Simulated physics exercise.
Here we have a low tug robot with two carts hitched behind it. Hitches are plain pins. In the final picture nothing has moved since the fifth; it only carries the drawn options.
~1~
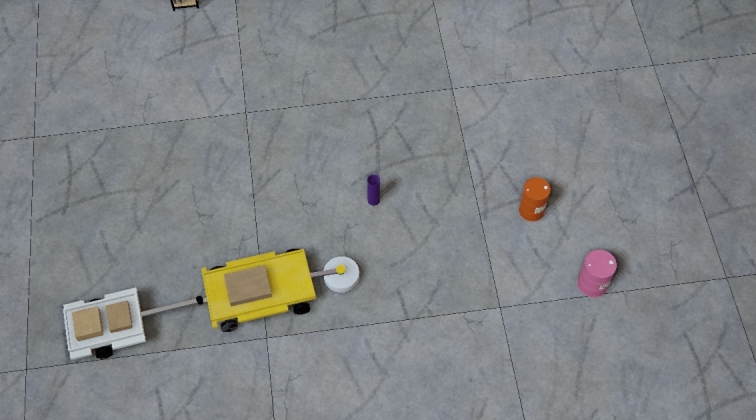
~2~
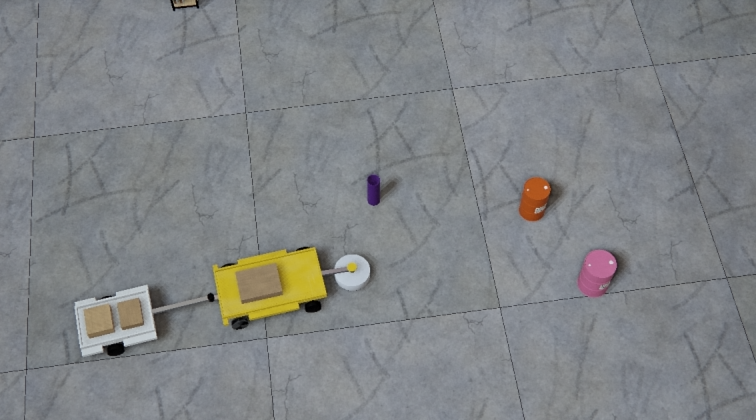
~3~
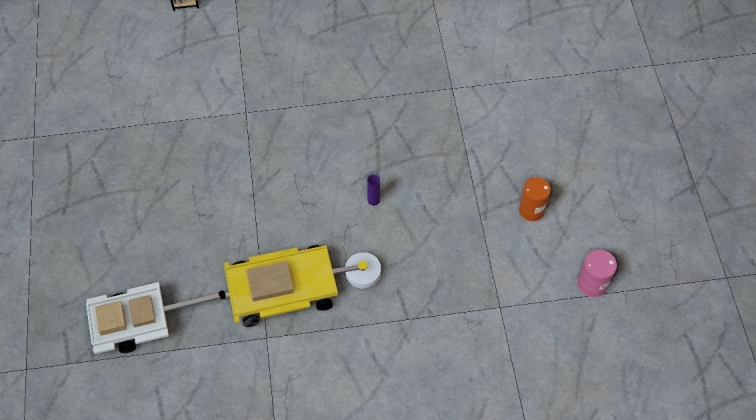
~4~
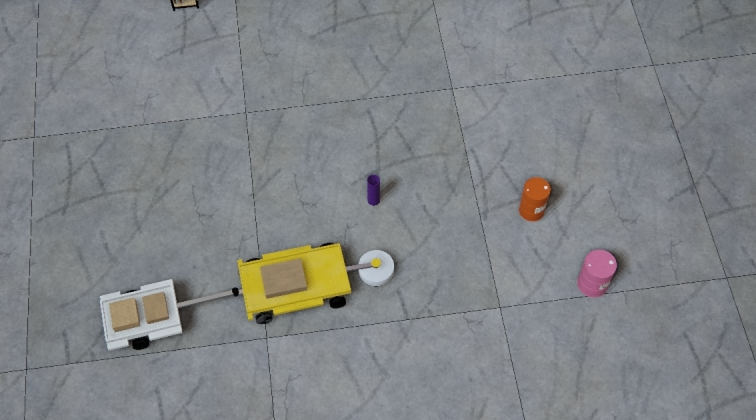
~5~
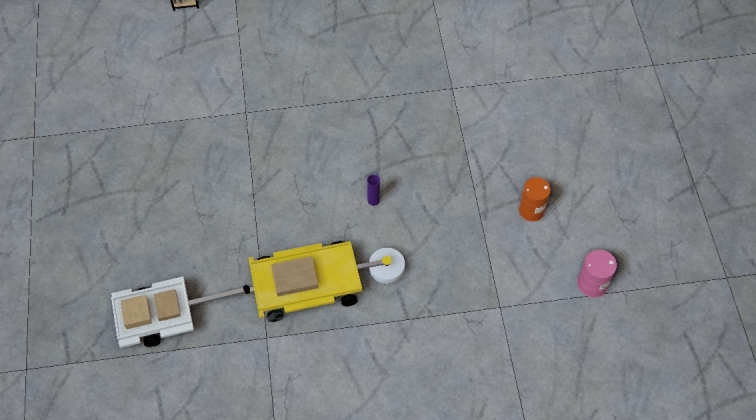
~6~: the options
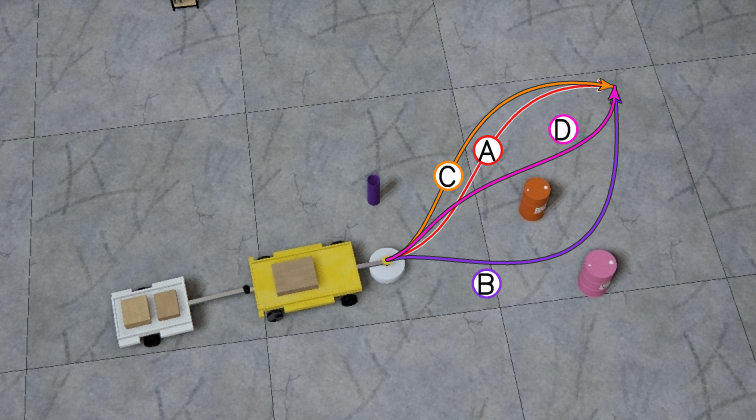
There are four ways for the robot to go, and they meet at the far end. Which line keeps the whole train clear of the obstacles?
A.
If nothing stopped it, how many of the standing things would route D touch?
In all, one.
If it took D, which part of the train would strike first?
The yellow cart.
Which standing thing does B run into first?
The pink drum.
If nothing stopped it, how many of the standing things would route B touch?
In all, two.
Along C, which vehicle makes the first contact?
The white cart.
On the copy, A from (387, 260) via (488, 150) to (611, 86); B from (387, 260) via (581, 241) to (615, 90); C from (387, 260) via (473, 133) to (613, 87); D from (387, 260) via (518, 172) to (615, 87).
On A. First, robot (466, 192), last cart (268, 284).
Then, robot (526, 111), last cart (374, 239).
Finally, robot (613, 92), last cart (443, 186); nothing has been touched.
By contrast, B meets the orange drum and pink drum; C meets the purple post; D meets the orange drum.
